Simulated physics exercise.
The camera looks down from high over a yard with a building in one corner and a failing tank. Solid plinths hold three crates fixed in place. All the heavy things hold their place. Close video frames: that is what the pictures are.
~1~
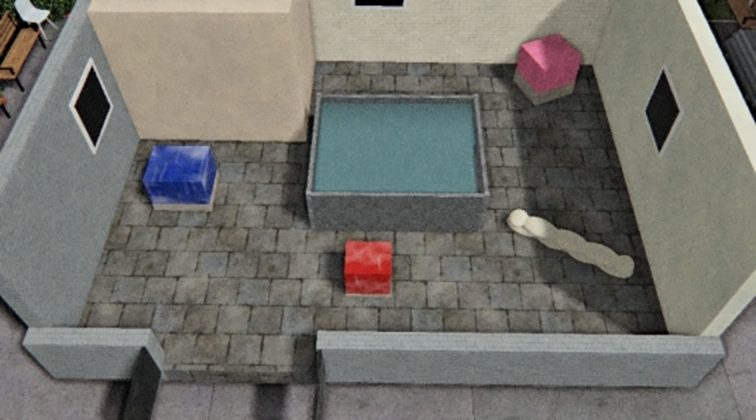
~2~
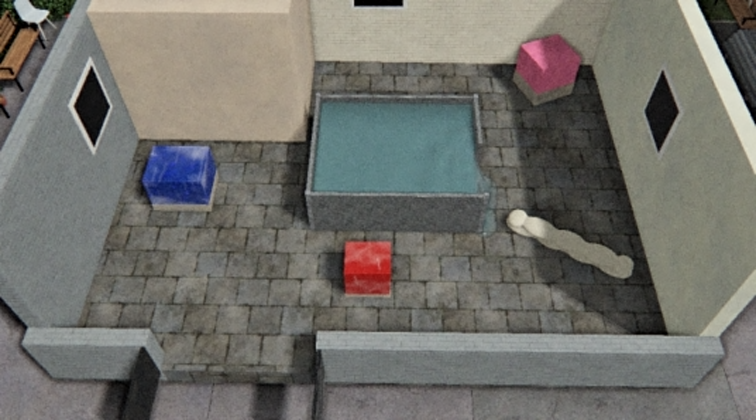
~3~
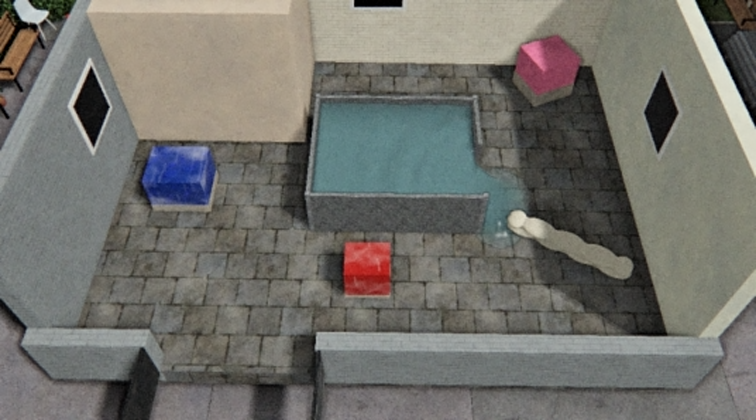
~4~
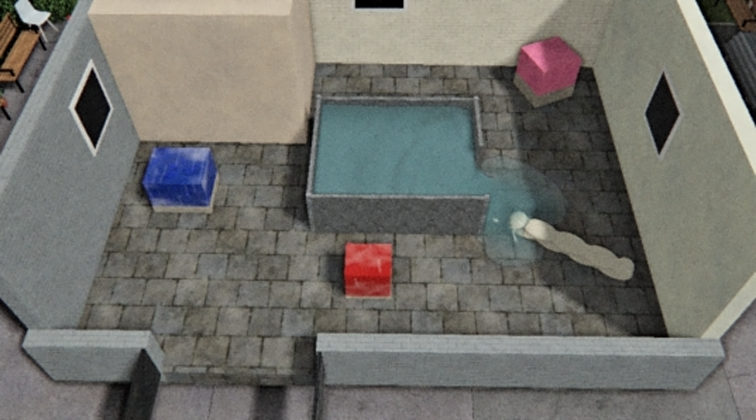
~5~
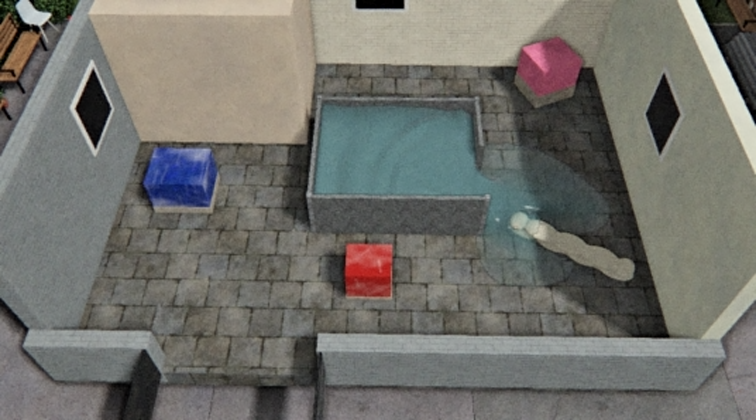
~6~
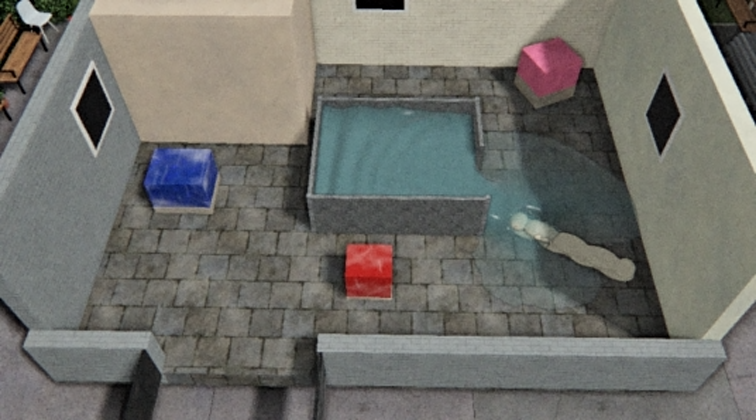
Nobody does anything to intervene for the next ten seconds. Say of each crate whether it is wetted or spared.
The pink crate is wetted, the red crate is wetted, the blue crate is spared.
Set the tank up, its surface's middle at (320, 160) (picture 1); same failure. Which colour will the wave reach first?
My pick is the crate marked pink.
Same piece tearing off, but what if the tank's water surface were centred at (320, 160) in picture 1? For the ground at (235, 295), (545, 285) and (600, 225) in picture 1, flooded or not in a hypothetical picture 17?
The first spot is not reached, the second inundated, and the third inundated.
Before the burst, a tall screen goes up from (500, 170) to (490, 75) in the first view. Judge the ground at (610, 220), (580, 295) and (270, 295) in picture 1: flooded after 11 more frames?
One by one: Soaked, soaked, spared.
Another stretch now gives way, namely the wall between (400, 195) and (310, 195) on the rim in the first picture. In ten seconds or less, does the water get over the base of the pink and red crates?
One by one: Pink crate is safe; red crate is soaked.
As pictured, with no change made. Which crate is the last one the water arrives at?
The answer here is the crate marked blue.
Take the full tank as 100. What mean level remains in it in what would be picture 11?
My reading is 72 %.
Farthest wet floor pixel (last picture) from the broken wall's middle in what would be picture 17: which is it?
About (593, 73).
A moment on, water covers 25 % of the floor; the pink crate water round its plinth, the red crate not reached, the blue crate not reached.
Next, water covers 30 % of the floor; the pink crate water round its plinth, the red crate not reached, the blue crate not reached.
Then, water covers 50 % of the floor; the pink crate water round its plinth, the red crate water round its plinth, the blue crate not reached.
Later, water covers 80 % of the floor; the pink crate water round its plinth, the red crate water round its plinth, the blue crate not reached.
In the end, water covers 95 % of the floor; the pink crate was topped, the red crate was topped, the blue crate stayed above the water.
